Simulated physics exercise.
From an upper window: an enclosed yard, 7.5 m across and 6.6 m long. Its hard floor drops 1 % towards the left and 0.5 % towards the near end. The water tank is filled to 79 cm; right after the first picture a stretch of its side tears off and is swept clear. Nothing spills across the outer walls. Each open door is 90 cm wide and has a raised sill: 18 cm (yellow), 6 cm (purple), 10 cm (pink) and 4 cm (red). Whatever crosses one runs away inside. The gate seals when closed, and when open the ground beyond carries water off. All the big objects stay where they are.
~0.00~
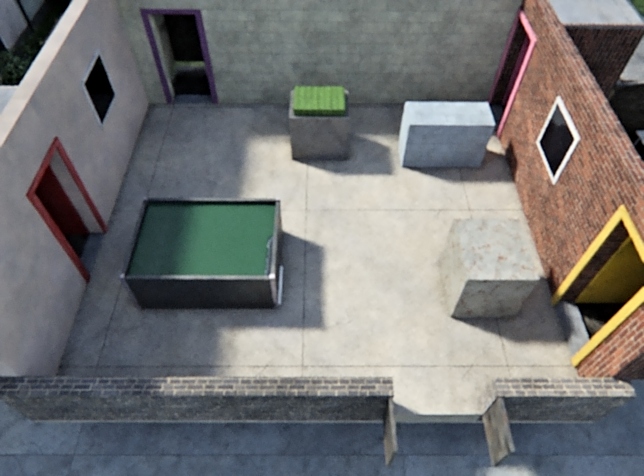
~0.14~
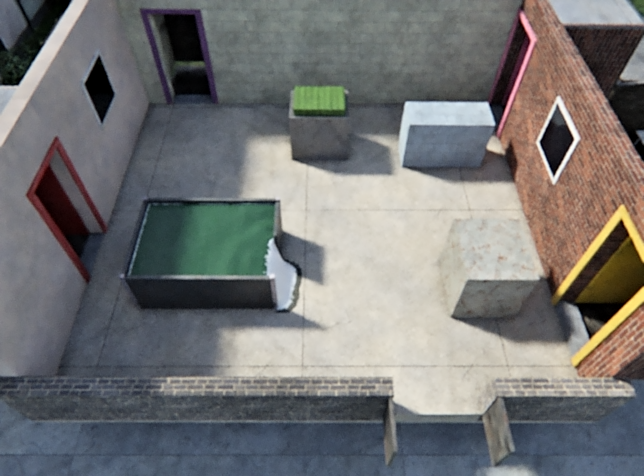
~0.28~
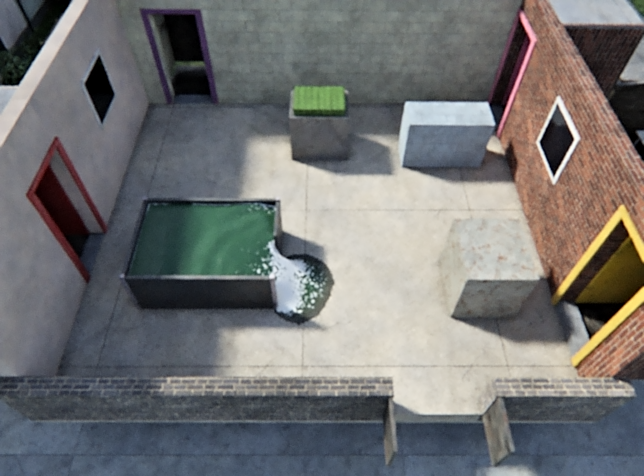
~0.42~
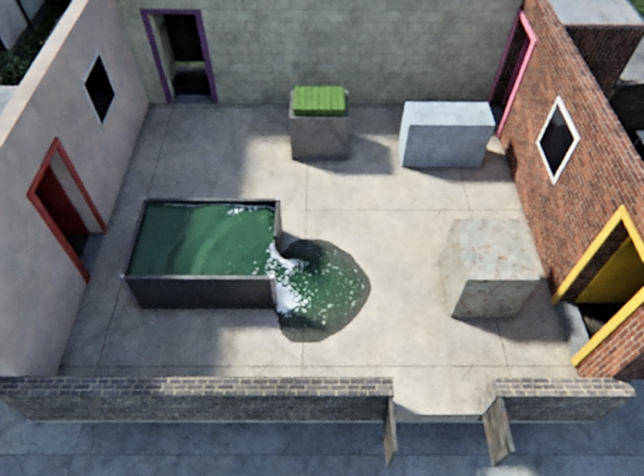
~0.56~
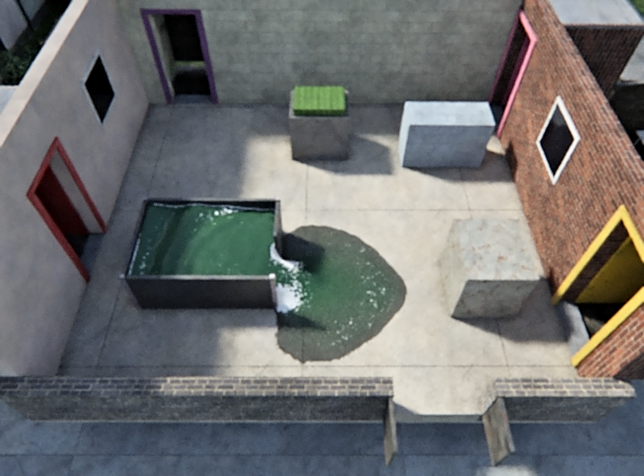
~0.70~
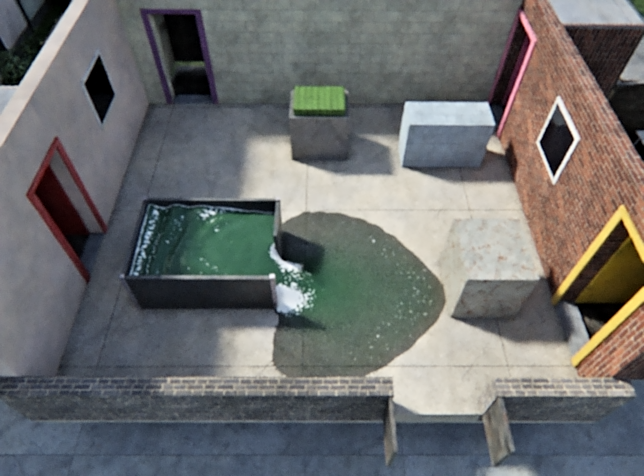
A large tank of green water stood in a walled yard until part of its right side broke open, and foaming water poured out, spreading across the floor in a widening dark pool.
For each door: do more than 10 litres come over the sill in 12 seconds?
Door by door: At the yellow door it keeps below the limit; at the purple door it keeps below the limit; at the pink door it stays under the limit; at the red door it stays under the limit.
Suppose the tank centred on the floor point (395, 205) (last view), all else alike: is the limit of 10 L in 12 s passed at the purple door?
Then: Purple under.
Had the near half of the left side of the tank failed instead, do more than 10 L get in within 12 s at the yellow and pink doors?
Against that limit: Yellow under, pink under.
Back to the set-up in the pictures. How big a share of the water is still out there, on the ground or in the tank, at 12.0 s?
Some 74 per cent remains.
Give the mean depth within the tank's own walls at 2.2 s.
Some 44 cm.
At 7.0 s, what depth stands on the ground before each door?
In cm: Yellow 6, purple 0, pink 5, red 0.
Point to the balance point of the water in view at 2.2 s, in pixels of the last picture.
Around (297, 275).
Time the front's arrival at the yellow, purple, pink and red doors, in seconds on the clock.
Arrival: Yellow 2.2 s, purple 8.5 s, pink 2.8 s, red 9.0 s.
After 1.4 s water covers 25 % of the floor and is deepest (38 cm) near (285, 287); yellow door not reached, purple door not reached, pink door not reached, red door not reached.
After 2.2 s water covers 35 % of the floor and is deepest (34 cm) near (574, 396); yellow door 8 cm at the sill, 0 L in, purple door not reached, pink door not reached, red door not reached.
After 3.5 s water covers 40 % of the floor and is deepest (23 cm) near (285, 287); yellow door 12 cm at the sill, 0 L in, purple door not reached, pink door 4 cm at the sill, 0 L in, red door not reached.
After 7.0 s water covers 65 % of the floor and is deepest (12 cm) near (285, 287); yellow door 6 cm at the sill, 0 L in, purple door not reached, pink door 5 cm at the sill, 1 L in, red door not reached.
After 12.0 s water covers 90 % of the floor and is deepest (8 cm) near (113, 212); yellow door 3 cm at the sill, 0 L in, purple door 3 cm at the sill, 0 L in, pink door 2 cm at the sill, 1 L in, red door 5 cm at the sill, 2 L in.
